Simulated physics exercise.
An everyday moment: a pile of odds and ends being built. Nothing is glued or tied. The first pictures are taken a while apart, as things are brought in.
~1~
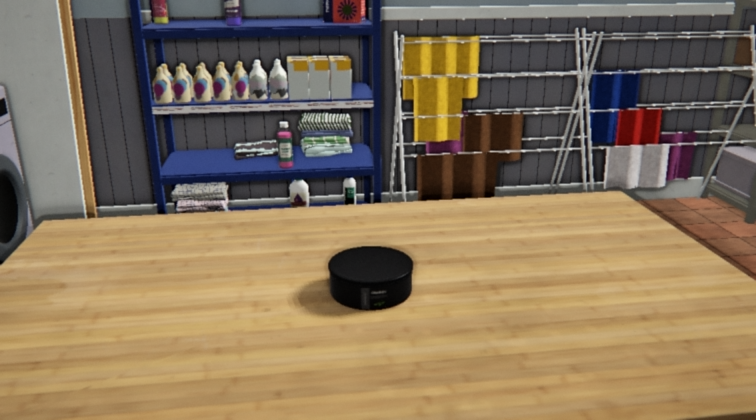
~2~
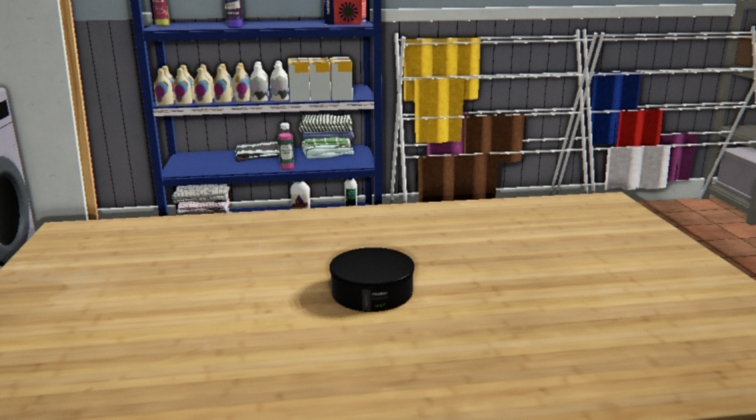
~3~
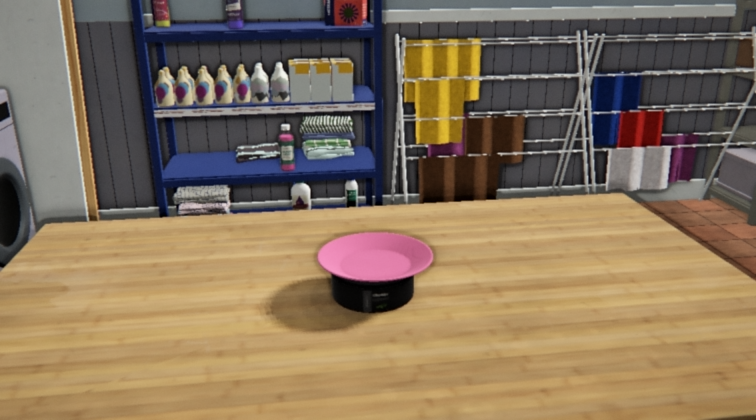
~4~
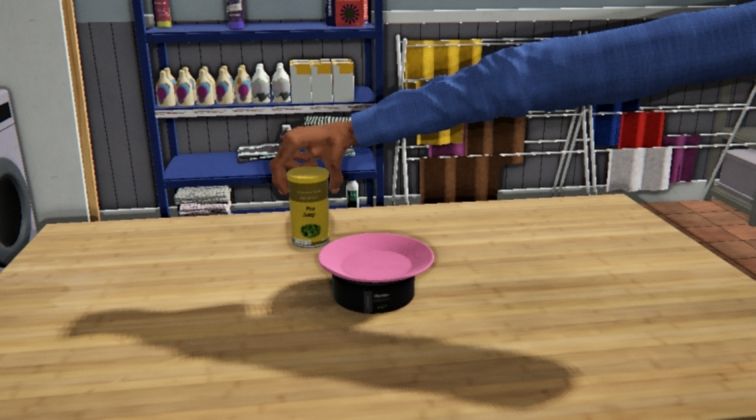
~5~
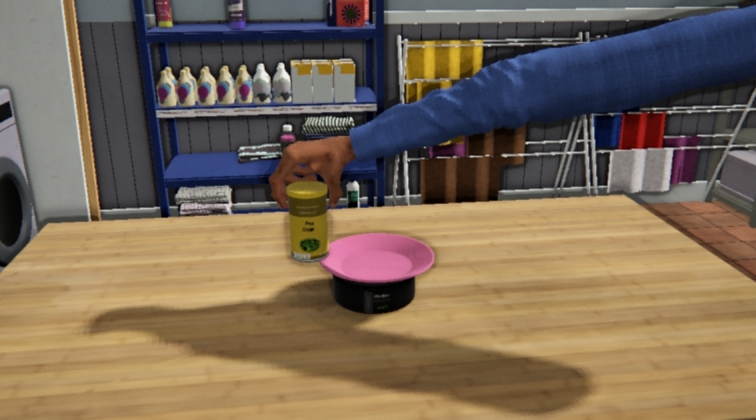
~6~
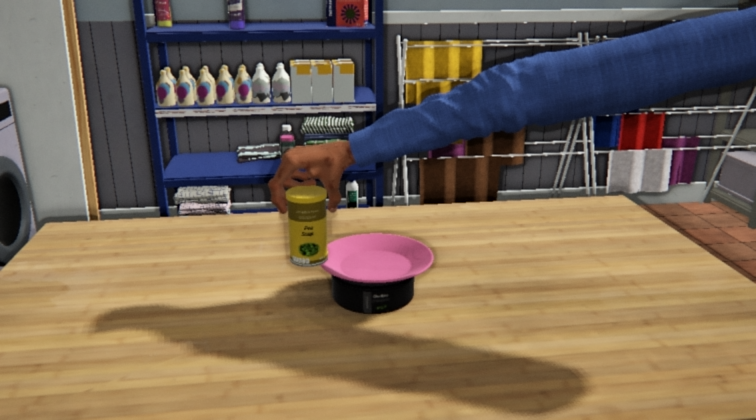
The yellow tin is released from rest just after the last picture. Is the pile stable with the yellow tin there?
It loses its balance.
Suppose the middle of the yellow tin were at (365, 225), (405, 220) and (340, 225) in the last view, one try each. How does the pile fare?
First try: It stays up; second try: It holds; third try: It keeps its balance.
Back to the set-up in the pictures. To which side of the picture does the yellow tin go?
It goes to the left.
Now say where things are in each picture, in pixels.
In the first frame, the last thing is not in view yet.
In the second frame, the last thing is not in view yet.
In the third frame, the last thing is not in view yet; pink plate (375, 260).
The fourth frame shows still above its spot; yellow tin (309, 207); pink plate (376, 261).
The fifth frame shows still above its spot; yellow tin (308, 221); pink plate (377, 261).
The sixth frame shows set down, still held; yellow tin (308, 226); pink plate (376, 261).
Then, 0.30 s past the last view, yellow tin now fallen.
Then, 0.40 s past the last view, things are still on the move.
Then, 2.00 s past the last view, nothing new.
Finally, fallen, yellow tin; the other 2 still in place. Final places as the last picture's camera would see them, yellow tin near (259, 286). The pile comes apart.
